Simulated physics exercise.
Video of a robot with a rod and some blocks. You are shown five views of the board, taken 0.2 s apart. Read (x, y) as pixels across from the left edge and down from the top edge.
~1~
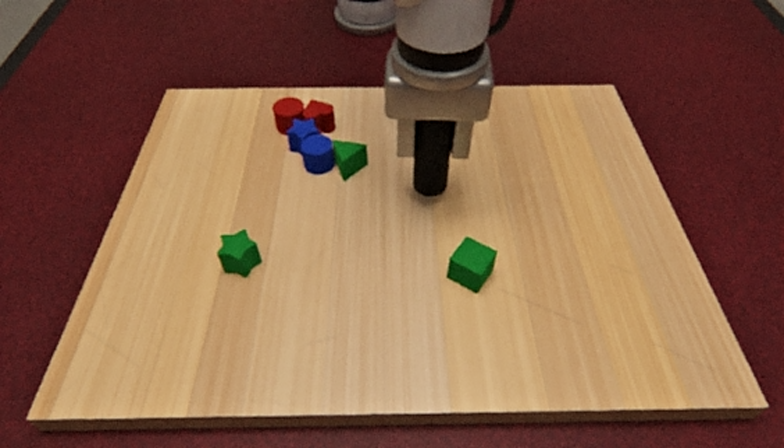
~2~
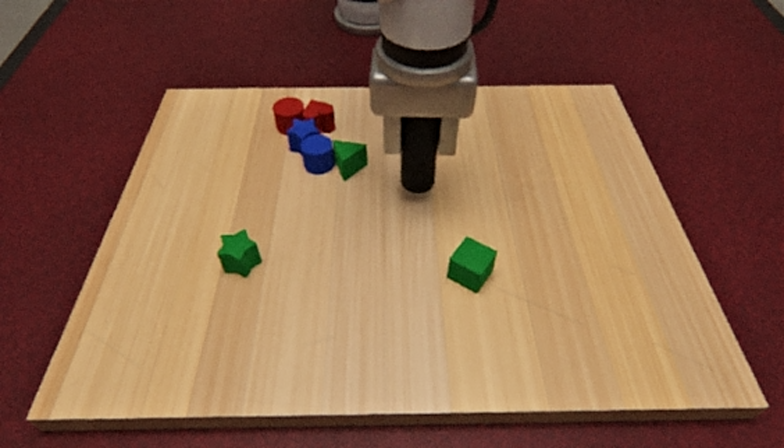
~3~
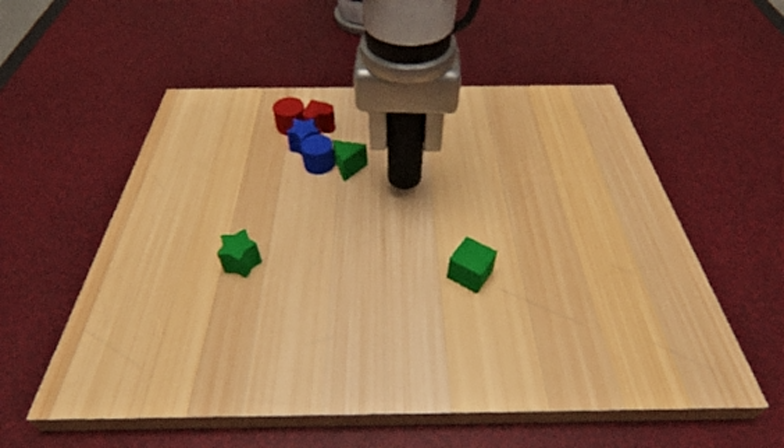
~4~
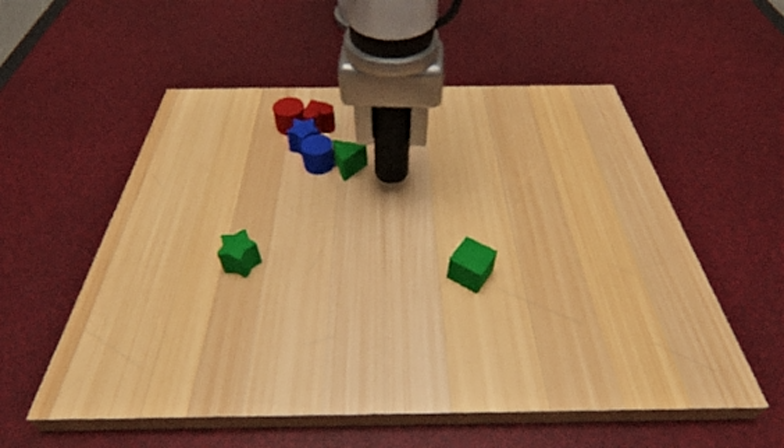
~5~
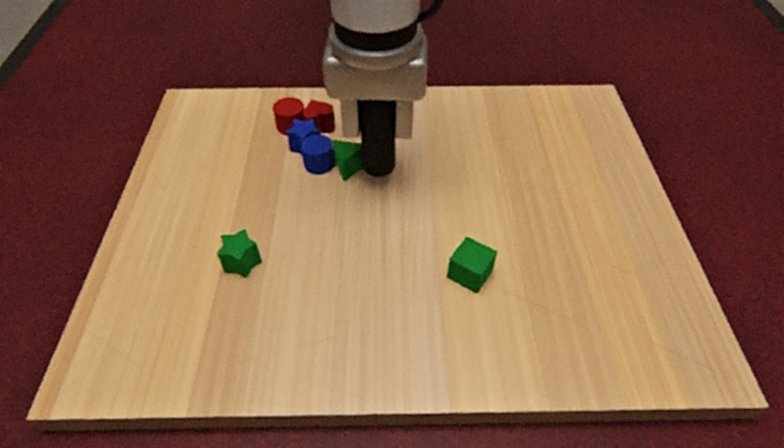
On a light wooden board over a dark red surface, seen from a raised, fixed view, a robot arm reaches in from the top with a black rod. Red, blue and green blocks cluster at the upper left, while a green star sits lower left and a green cube right of centre. The arm slides the rod steadily left and slightly upward toward the green triangular block, while the blocks stay still.
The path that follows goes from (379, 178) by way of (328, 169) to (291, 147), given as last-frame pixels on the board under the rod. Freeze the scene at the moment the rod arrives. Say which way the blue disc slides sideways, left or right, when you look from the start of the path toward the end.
With start-to-end as forward, it shifts left.
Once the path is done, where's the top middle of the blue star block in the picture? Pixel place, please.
For the centre of its top, I'd go with (275, 113).
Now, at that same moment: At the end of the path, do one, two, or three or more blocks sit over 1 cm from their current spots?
3 or more.
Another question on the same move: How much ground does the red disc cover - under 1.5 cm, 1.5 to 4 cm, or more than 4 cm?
Verdict: From 1.5 to 4 cm.
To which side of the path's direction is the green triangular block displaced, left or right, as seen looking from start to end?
The green triangular block goes right.
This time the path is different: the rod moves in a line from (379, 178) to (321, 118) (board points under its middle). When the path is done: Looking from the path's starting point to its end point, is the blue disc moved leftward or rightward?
Its sideways move is to the left.
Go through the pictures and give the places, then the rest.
The first frame shows rod tip (430, 186); block tops, red disc (288, 106); blue star block (303, 127); blue disc (317, 144); green triangular block (347, 148).
The second frame shows rod (417, 183); blocks unchanged.
The third frame shows rod (405, 179); blocks unchanged.
The fourth frame shows rod (392, 173); blocks unchanged.
The fifth frame shows rod (379, 167); red disc (288, 106); blue star block (303, 127); blue disc (317, 144); green triangular block (347, 148).
What follows on the original path. One third of the way, rod (343, 161); blue star block (298, 125), turned 15° clockwise; blue disc (307, 142); green triangular block (333, 136), turned 15° clockwise.
Two thirds of the way, rod (312, 151); red disc (287, 102); blue star block (286, 122), turned 45° clockwise; blue disc (279, 139); green triangular block (322, 126), turned 70° clockwise.
At the end, rod (288, 136); red disc (282, 96); blue star block (275, 113), turned 80° clockwise; blue disc (256, 134); green triangular block (320, 124), turned 90° clockwise.
